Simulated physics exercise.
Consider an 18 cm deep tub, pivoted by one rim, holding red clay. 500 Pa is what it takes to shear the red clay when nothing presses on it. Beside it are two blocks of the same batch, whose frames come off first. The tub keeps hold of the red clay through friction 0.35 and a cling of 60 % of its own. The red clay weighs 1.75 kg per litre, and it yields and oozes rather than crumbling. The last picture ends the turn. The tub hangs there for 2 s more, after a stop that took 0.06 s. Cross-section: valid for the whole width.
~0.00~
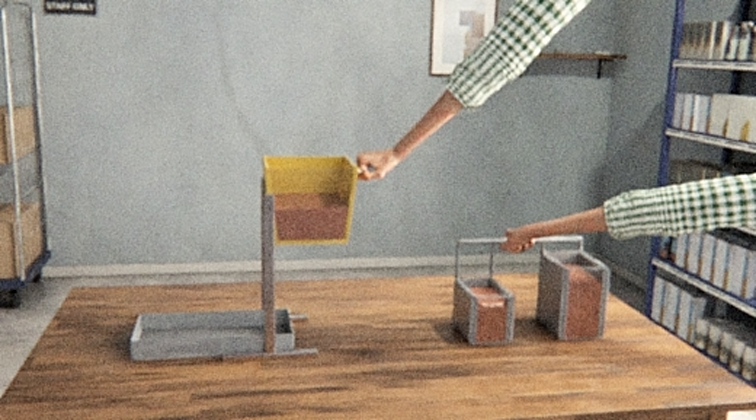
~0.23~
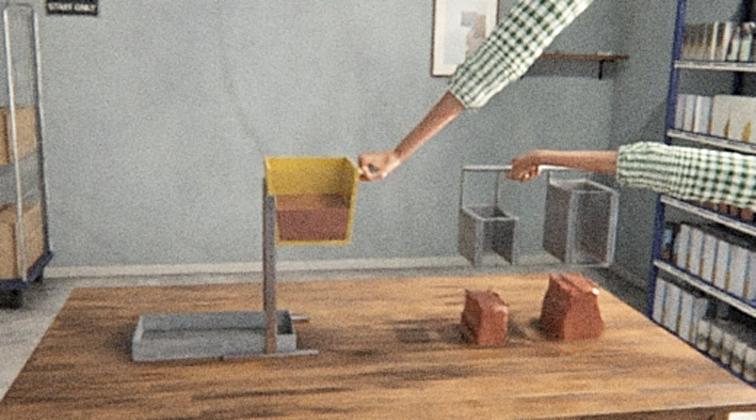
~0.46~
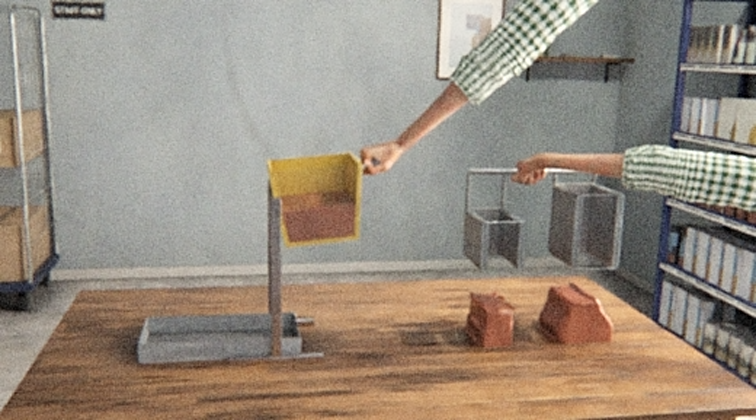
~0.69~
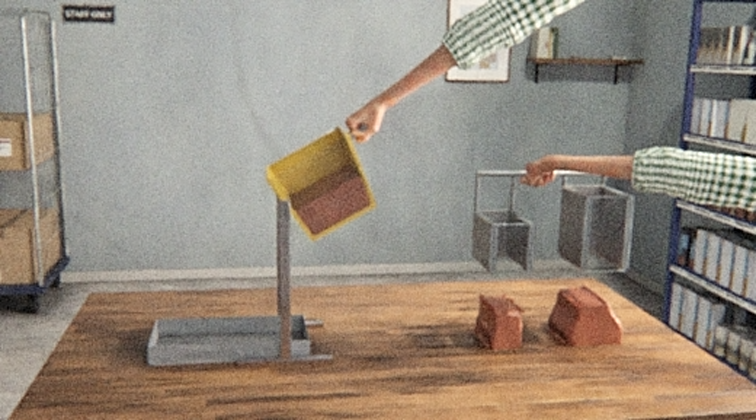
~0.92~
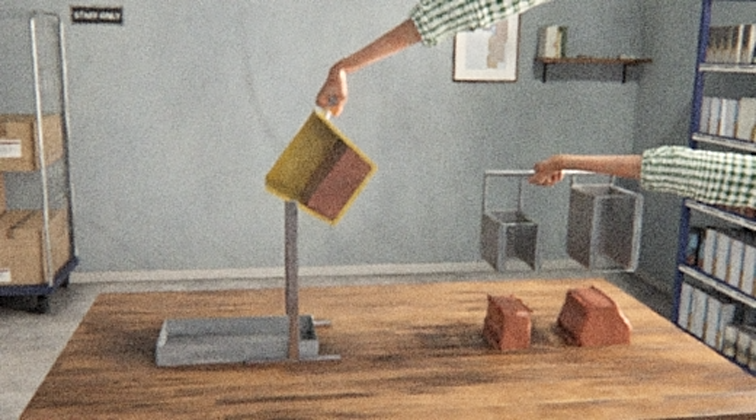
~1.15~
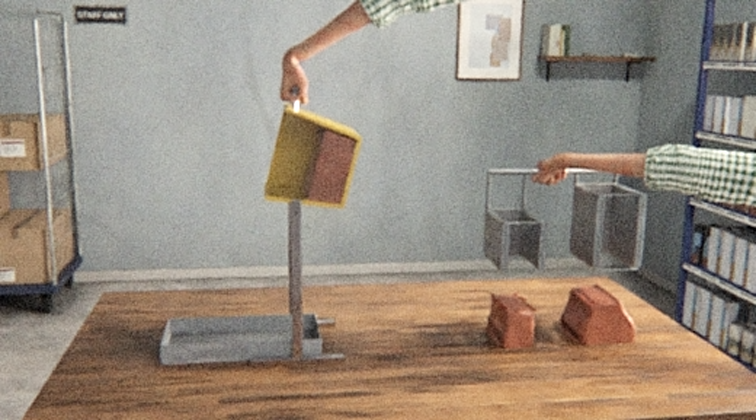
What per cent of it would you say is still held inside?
Near 100 percent is still held inside.
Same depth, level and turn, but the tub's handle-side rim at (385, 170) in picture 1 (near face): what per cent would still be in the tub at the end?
100 %, roughly.
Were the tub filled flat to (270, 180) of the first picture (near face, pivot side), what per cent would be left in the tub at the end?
Result: Approx. 100 % remaining in tub.
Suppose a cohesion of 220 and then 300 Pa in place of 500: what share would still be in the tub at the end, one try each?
First try roughly 100 per cent, second try roughly 100 per cent.
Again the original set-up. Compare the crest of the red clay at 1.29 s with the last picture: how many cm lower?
Roughly 1 cm.
After 1.29 s, the tub is at 76 degrees and holds 100 %.
After 1.46 s, the tub is at 76 degrees and holds 100 %.
After 1.63 s, the tub is at 76 degrees and holds 100 %.
After 1.80 s, the tub is at 76 degrees and holds 100 %.
After 3.15 s, the tub is at 76 degrees and holds 100 %.
